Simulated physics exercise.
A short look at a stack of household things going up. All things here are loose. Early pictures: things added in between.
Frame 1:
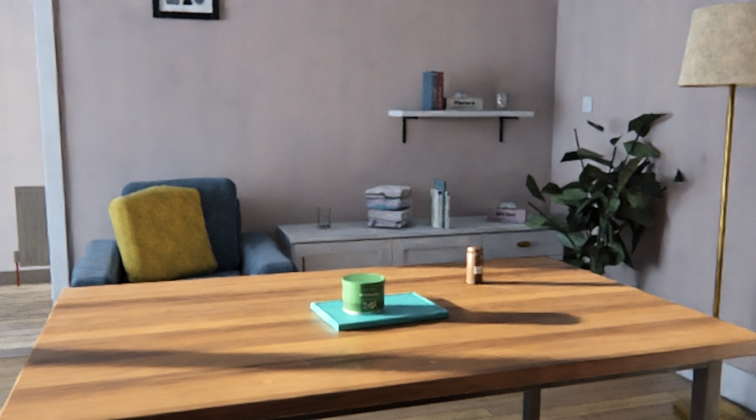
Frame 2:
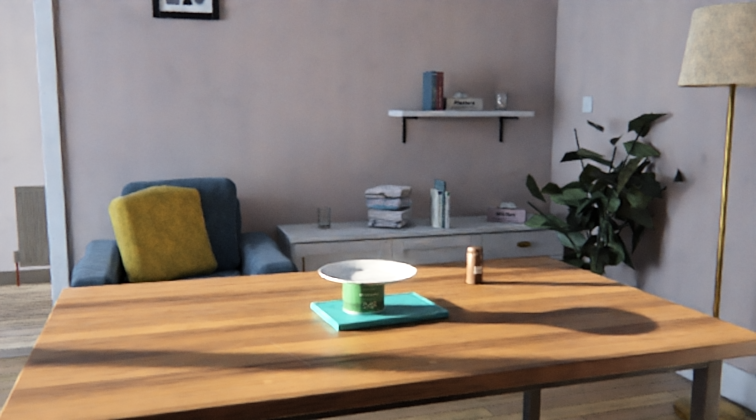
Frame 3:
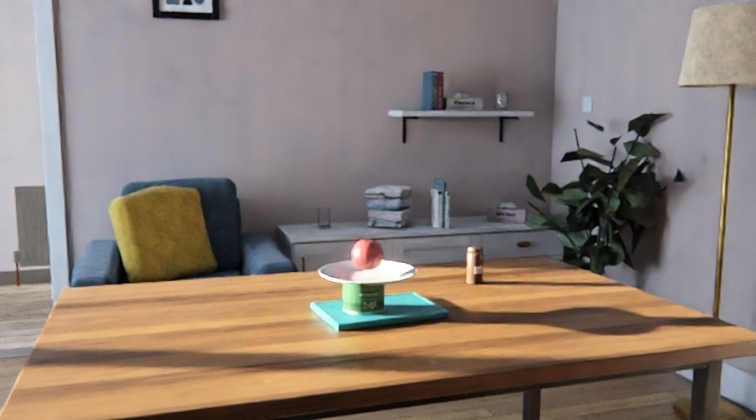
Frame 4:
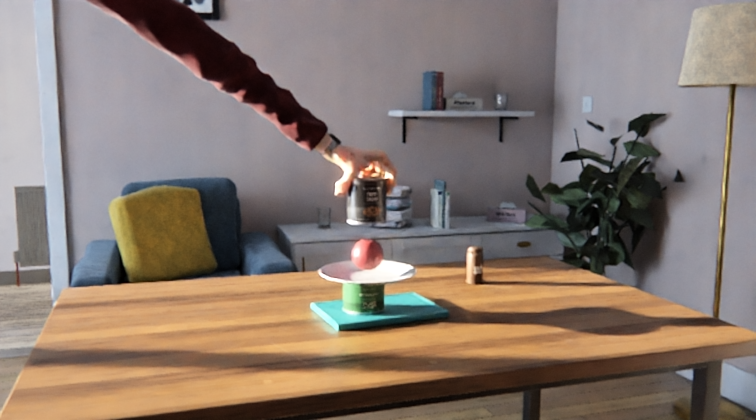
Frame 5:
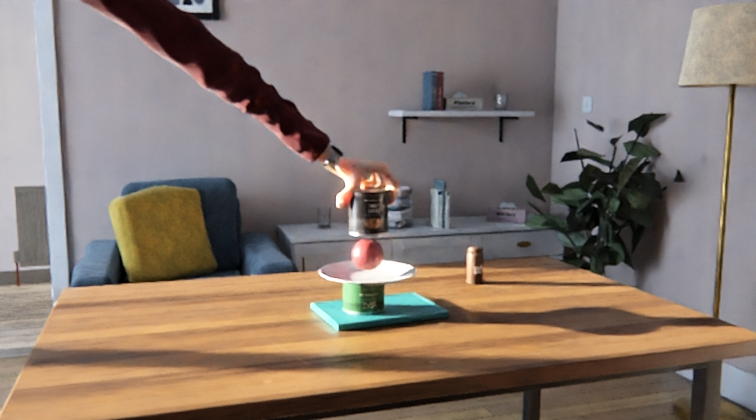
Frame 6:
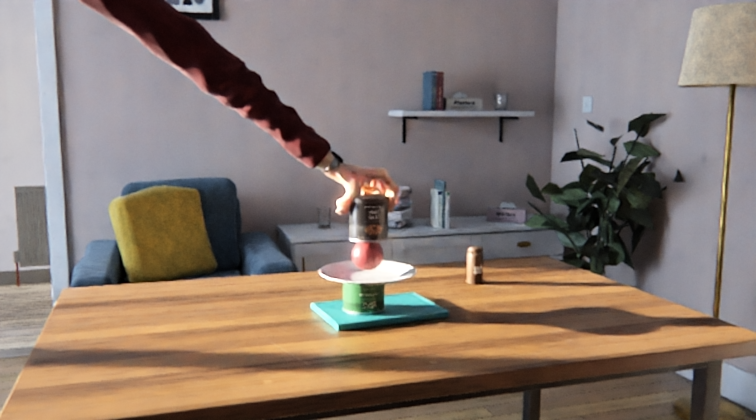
Hand lowering a black pot onto a red apple, after a white plate and the apple appear above a green tub.
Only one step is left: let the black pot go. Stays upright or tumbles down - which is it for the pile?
The pile tumbles down.
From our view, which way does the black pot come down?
Toward the right-hand side.
Then, 0.70 s later than the last frame, black pot tilted by 52° near (394, 224).
Then, 0.90 s later than the last frame, black pot now fallen.
Then, 1.00 s later than the last frame, things are still on the move.
Then, 1.10 s later than the last frame, as before.
When it is over, fallen, black pot; the other 5 as before. End places, in pixels of the last picture, black pot near (487, 286). The pile loses its balance.
